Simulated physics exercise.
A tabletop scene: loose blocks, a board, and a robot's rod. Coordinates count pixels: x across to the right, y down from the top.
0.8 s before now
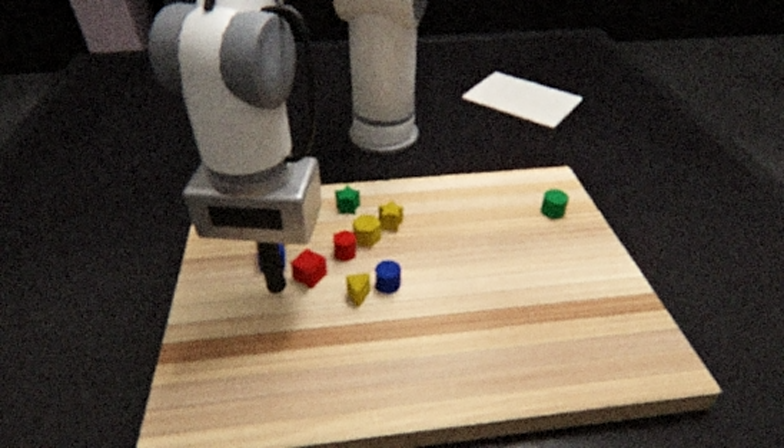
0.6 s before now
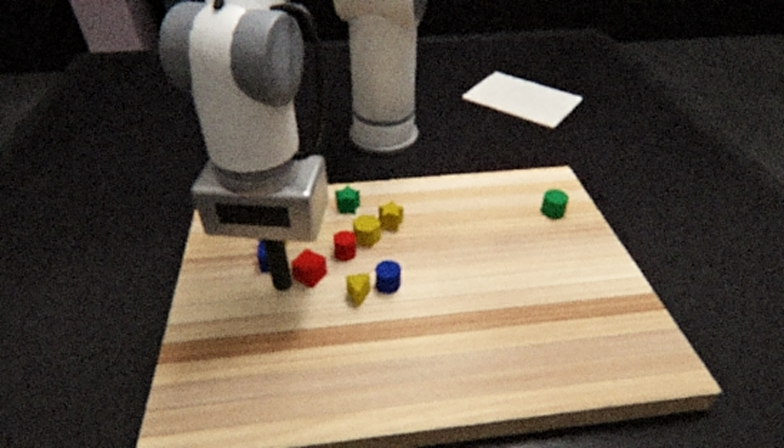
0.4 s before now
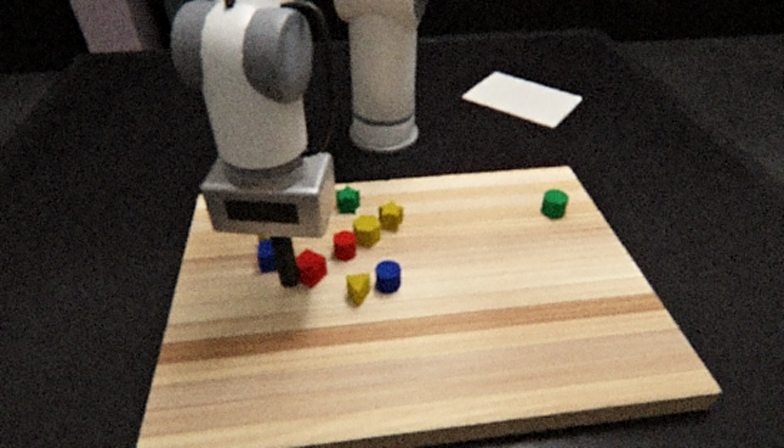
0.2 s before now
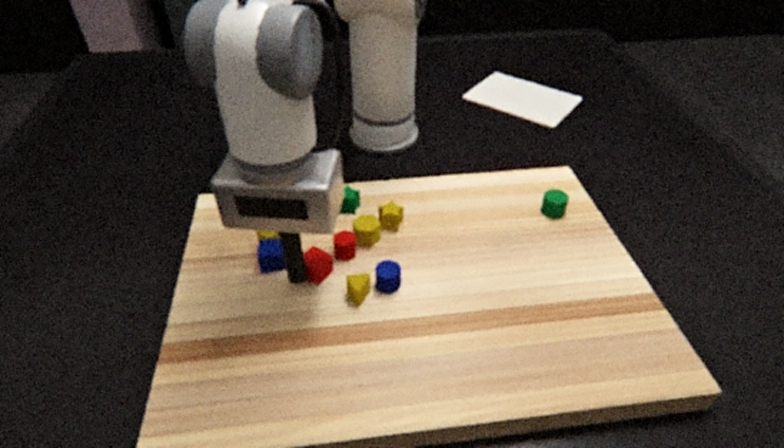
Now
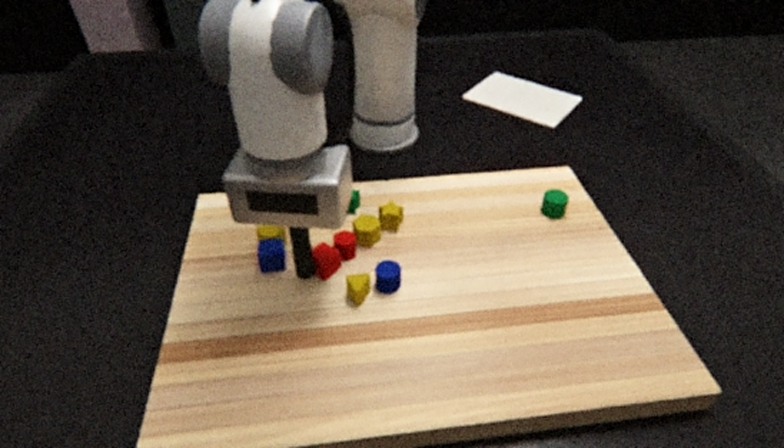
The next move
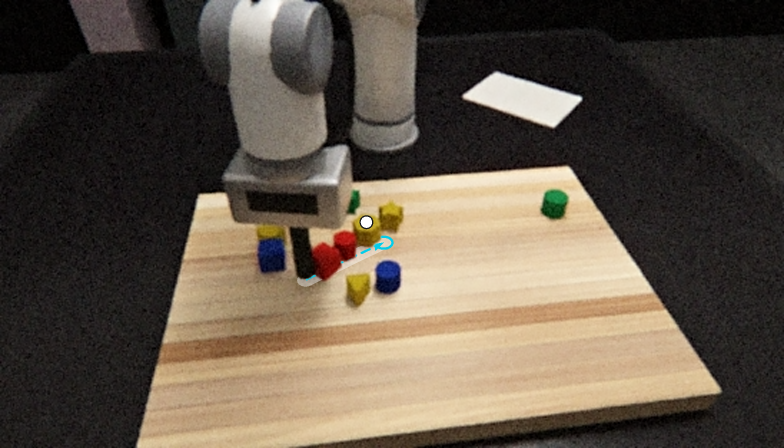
We see a robot arm lower its dark rod among small coloured blocks on a wooden board, moving slightly right and nudging a red block a short way right, while a blue block comes into view behind it.
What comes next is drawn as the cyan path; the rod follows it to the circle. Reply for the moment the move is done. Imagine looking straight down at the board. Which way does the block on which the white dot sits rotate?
It ends up turned anticlockwise.
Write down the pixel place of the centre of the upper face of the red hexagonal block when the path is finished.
It should be at (422, 215) by then.
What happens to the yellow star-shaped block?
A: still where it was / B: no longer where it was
The one that fits is B, no longer where it was.
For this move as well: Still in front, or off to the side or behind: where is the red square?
The red square stays in front.
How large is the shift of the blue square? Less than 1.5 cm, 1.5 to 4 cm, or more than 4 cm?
Short of 1.5 cm.
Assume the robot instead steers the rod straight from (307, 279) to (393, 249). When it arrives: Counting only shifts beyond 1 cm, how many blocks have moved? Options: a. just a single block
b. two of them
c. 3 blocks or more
Choice c: 3 blocks or more.
Path on the board, from (307, 279) directly to (384, 243); the dot is on the yellow hexagonal block.
On the path given first. One third of the way, rod (334, 259); red square (350, 240); red hexagonal block (367, 229), turned 10° clockwise; yellow hexagonal block (378, 215), turned 35° anticlockwise; yellow star-shaped block (396, 203), turned 15° clockwise.
Two thirds of the way, rod (360, 247); red square (377, 230), turned 15° clockwise; red hexagonal block (396, 221), turned 20° clockwise; yellow hexagonal block (388, 207), turned 80° anticlockwise; yellow star-shaped block (402, 197), turned 40° clockwise.
At the end, rod (384, 236); blue square in place; red square (402, 220), turned 25° clockwise; red hexagonal block (422, 215), turned 35° clockwise; yellow hexagonal block (388, 207), turned 85° anticlockwise; yellow star-shaped block (402, 196), turned 35° clockwise.
